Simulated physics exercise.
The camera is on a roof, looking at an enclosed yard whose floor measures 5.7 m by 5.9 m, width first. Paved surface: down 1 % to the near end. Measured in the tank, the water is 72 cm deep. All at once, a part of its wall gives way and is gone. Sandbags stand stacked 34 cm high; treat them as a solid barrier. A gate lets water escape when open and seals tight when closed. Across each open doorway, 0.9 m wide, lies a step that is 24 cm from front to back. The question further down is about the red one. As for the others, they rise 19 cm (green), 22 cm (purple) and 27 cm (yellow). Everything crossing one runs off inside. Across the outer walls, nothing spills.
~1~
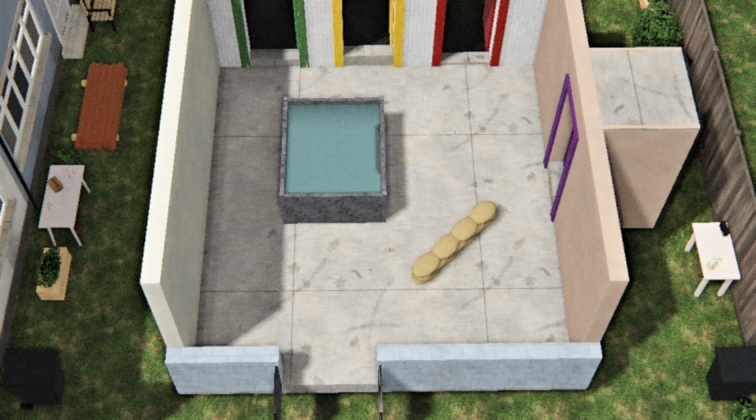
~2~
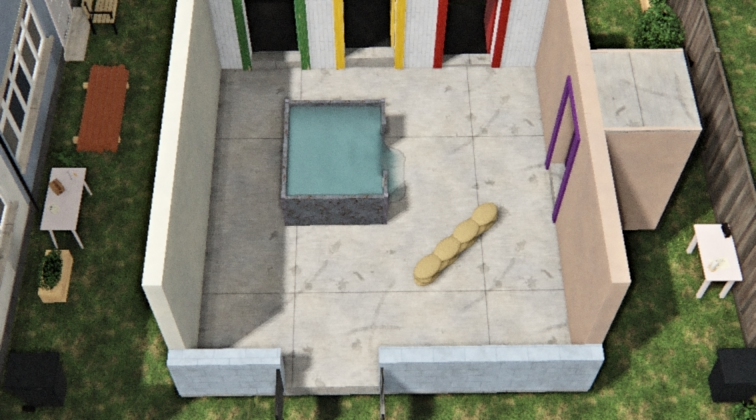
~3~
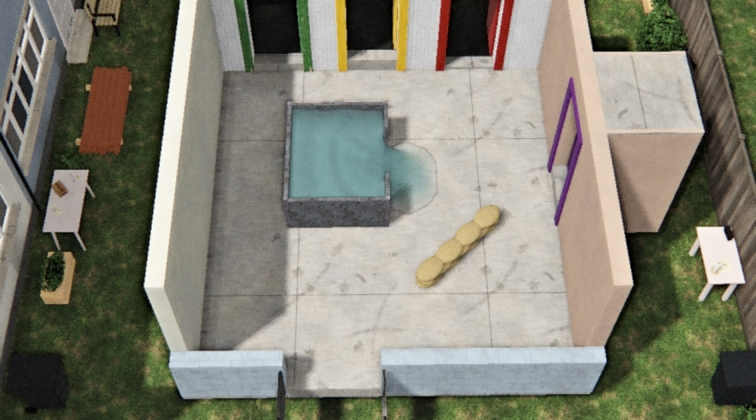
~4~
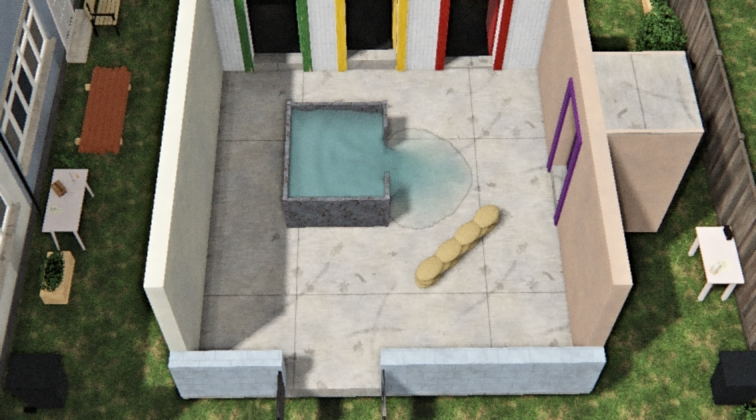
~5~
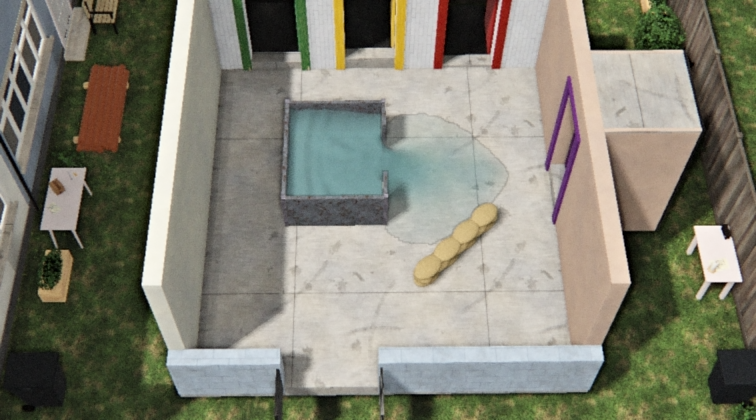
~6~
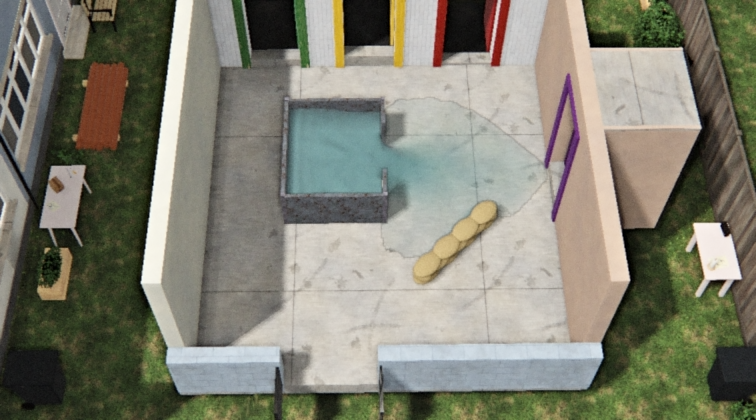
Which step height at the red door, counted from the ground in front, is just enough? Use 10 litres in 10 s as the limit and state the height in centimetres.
A height of roughly 12.5 cm is just enough.
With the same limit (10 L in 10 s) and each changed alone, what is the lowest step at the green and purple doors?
You'd want about 5.5 centimetres at green and about 31 centimetres at purple.
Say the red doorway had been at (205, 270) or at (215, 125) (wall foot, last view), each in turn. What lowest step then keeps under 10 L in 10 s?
Around 6.5 and 10.5 cm respectively.
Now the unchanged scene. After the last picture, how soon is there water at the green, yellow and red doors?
Arrives: Green 3.6 s / yellow 2.6 s / red 0.6 s.
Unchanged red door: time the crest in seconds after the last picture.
Roughly 2.0 s.
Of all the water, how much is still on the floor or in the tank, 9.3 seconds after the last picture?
Some 90 %.
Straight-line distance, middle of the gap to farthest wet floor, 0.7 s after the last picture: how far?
I make it some 3.4 m.
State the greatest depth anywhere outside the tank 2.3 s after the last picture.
I'd put it near 24 cm.
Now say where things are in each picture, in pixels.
The tank at (334, 148) is whole and still, 72 cm deep; the red door at (470, 27) is dry, in the first frame.
The front is at (402, 192), 0.3 m from the gap at (382, 167); 0.3 m2 of floor is wet, 72 cm left at the back, in the second frame.
The front is at (433, 188), 0.8 m from the gap at (385, 170); 0.9 m2 of floor is wet, 72 cm left at the back, in the third frame.
The front is at (467, 182), 1.4 m from the gap at (384, 170); 1.9 m2 of floor is wet, 66 cm left at the back, in the fourth frame.
The front is at (504, 174), 2.1 m from the gap at (382, 168); 3.6 m2 of floor is wet, 60 cm left at the back, in the fifth frame.
The gap is at (382, 165), the front 2.7 m out at (542, 174); the back of the tank holds 61 cm; the red door at (471, 27), 2.8 m from the gap, is still 1.0 m from the nearest water, in the sixth frame.
Then, 0.7 s after the last picture water covers 25 % of the floor, deepest (36 cm) near (545, 195); 1 cm at the red door, 0 litres in over its 7 cm step.
Then, 2.3 s after the last picture water covers 50 % of the floor, deepest (24 cm) near (544, 186); 12 cm at the red door, 10 litres in over its 7 cm step.
Then, 9.3 s after the last picture water covers 95 % of the floor, deepest (12 cm) near (195, 371); 5 cm at the red door, 60 litres in over its 7 cm step.
At the red door as built, the water peaked near 13 cm, 2.1 s after the last picture.
With a step of 10.5 cm, 21 litres would have come in within the 10 s; with 14 cm, 4 litres. So under 10 litres takes about 12.5 cm.
